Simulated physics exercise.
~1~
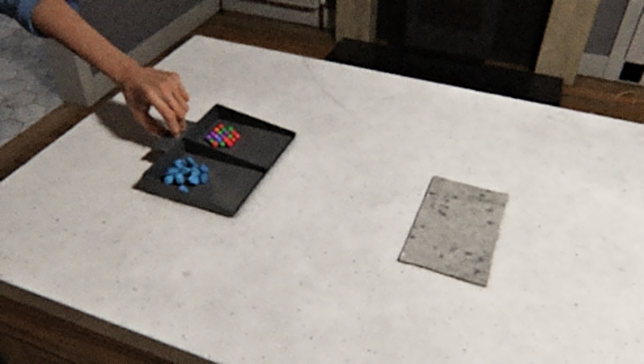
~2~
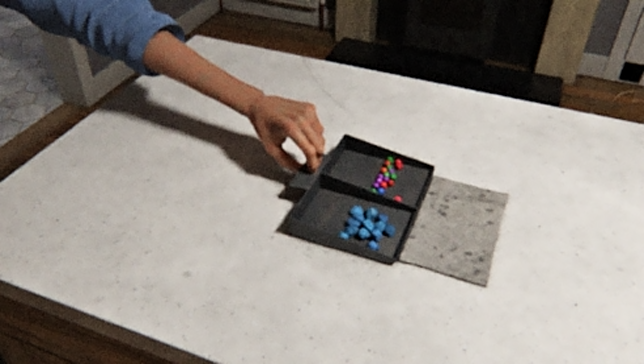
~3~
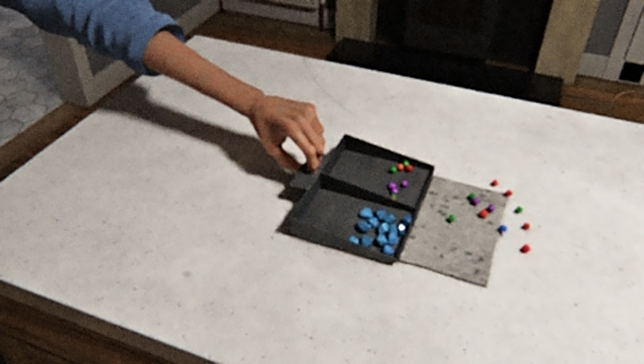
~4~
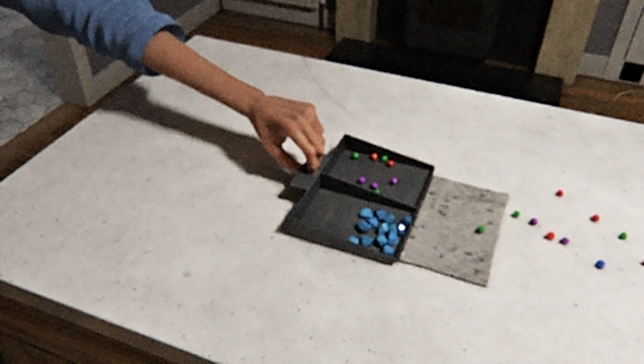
On a white counter, a hand shoves a tray into a slab, spilling some colourful beads.
